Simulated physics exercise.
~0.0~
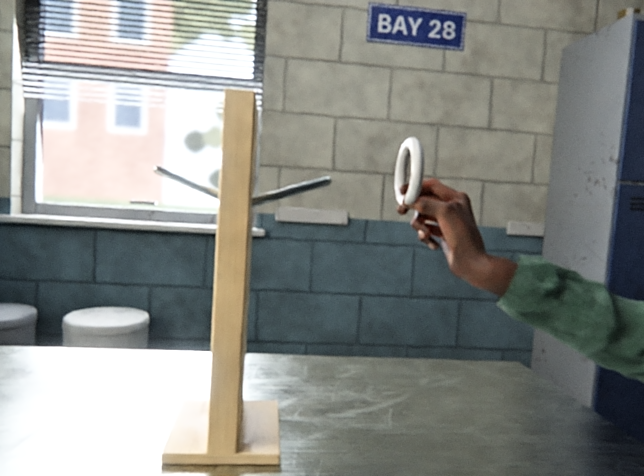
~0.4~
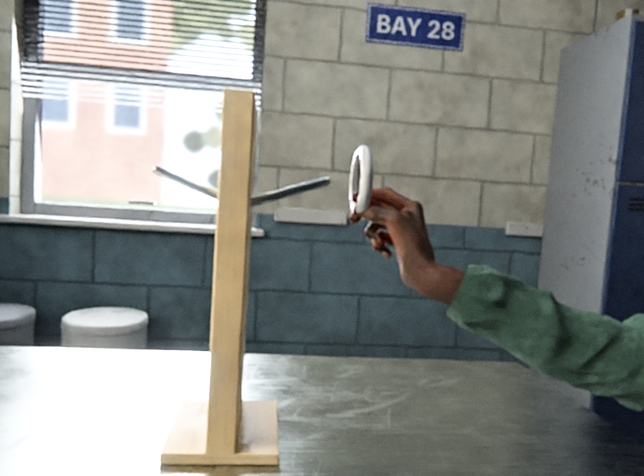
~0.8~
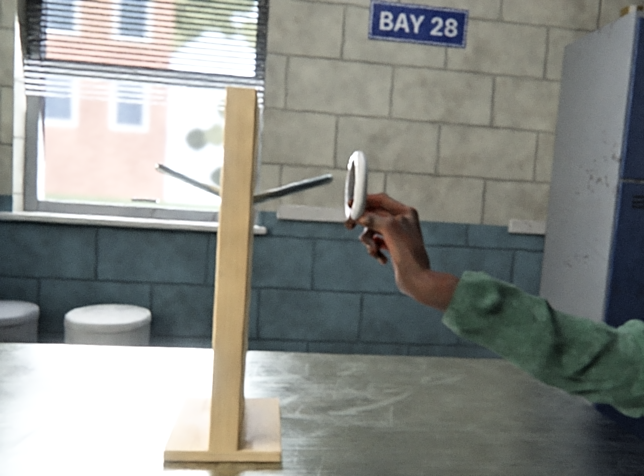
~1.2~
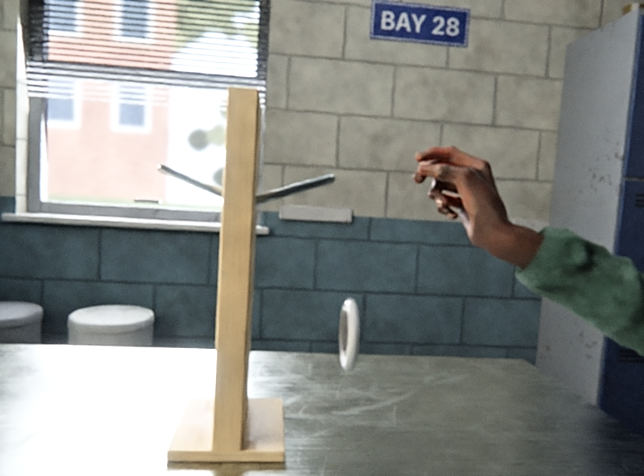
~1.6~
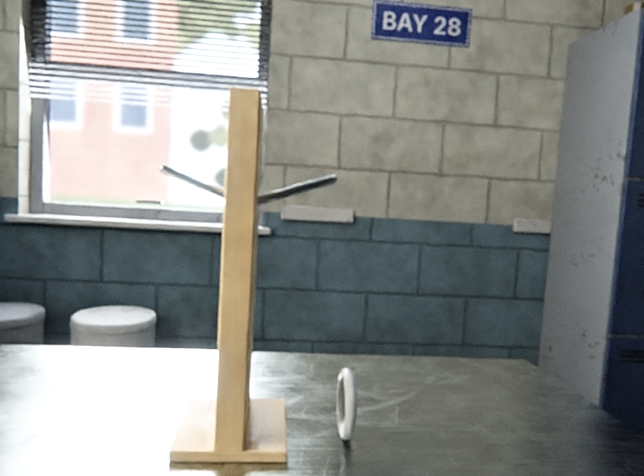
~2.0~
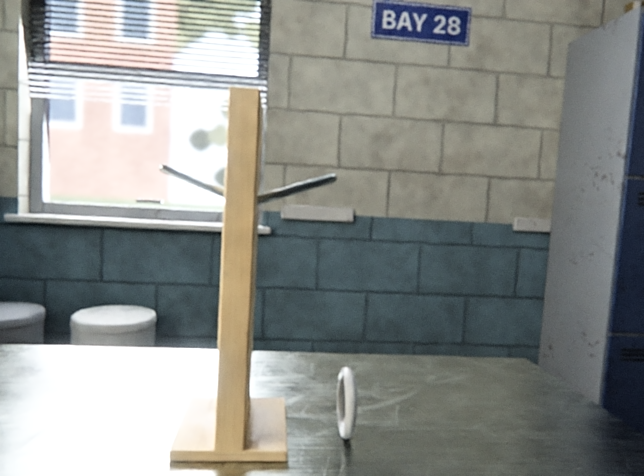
A hand moves a white ring toward a peg stand, releases it, and it drops onto the table.
